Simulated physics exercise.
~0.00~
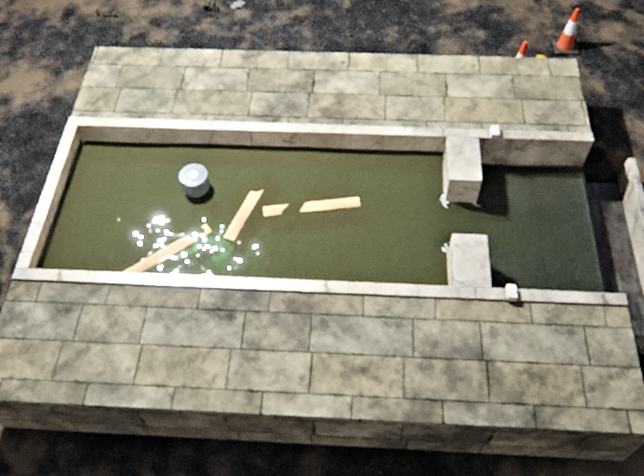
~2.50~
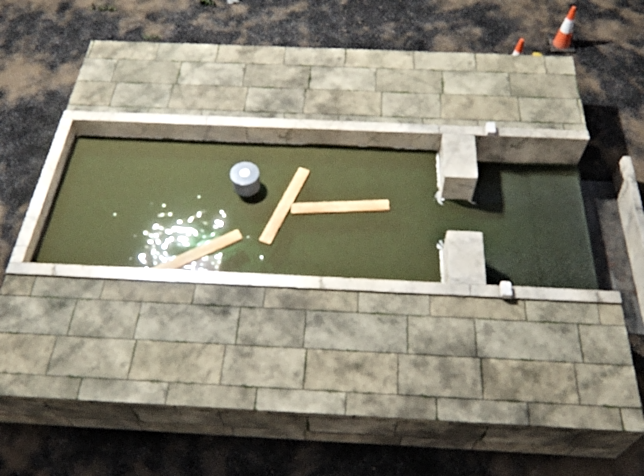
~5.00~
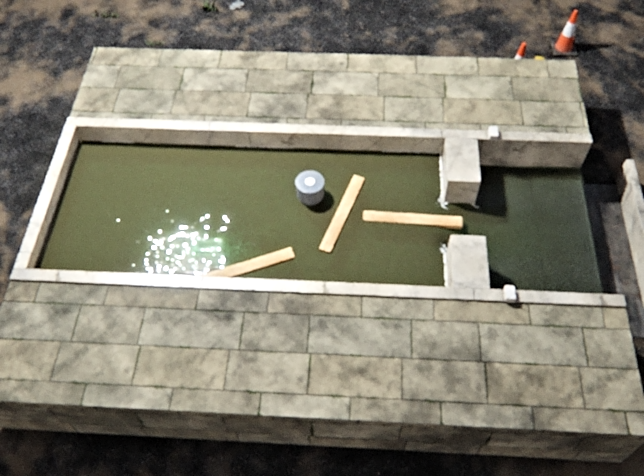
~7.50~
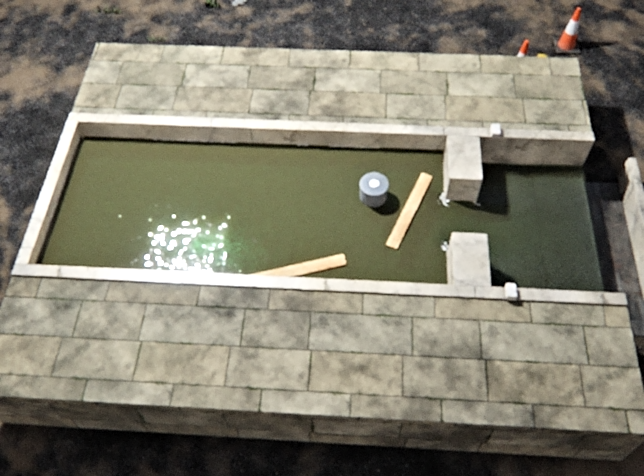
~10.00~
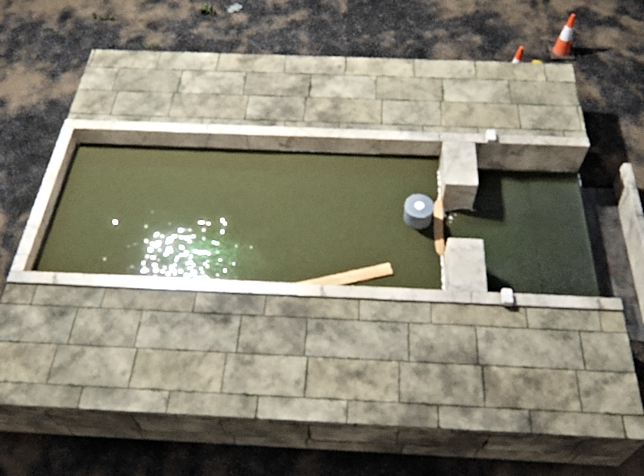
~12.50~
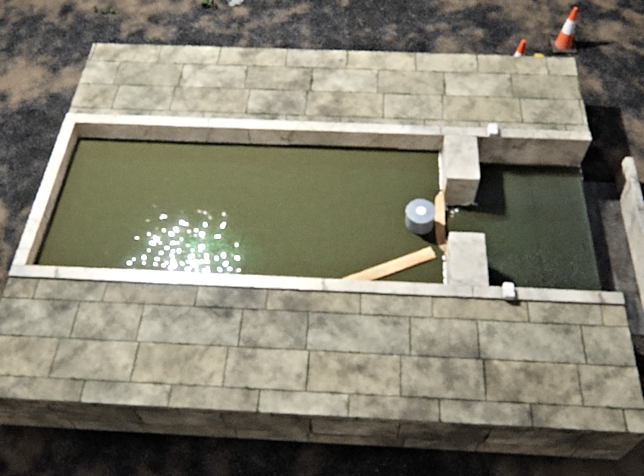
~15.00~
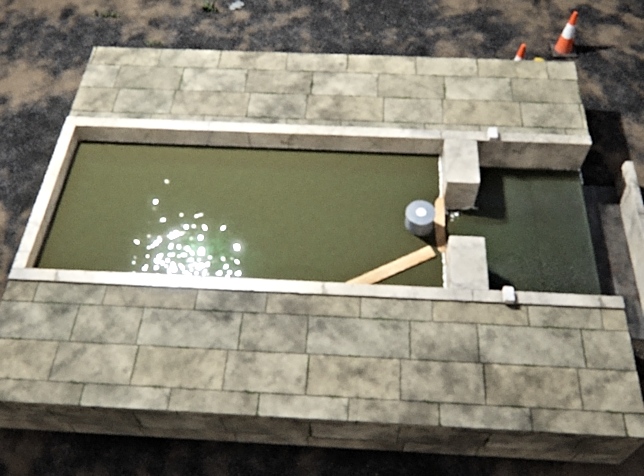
At the start, a round grey tub and three wooden planks float toward the left of a walled channel of murky green water, seen from above, with orange cones standing beyond its far corner. They all drift right toward a narrow gap between two pale blocks. The leading plank points its end into the opening and passes out of sight. The next plank swings across the gap and lodges there, and the tub stops against it. The last plank slides along the near wall until it rests slanted beside them, and all three stay jammed at the opening.
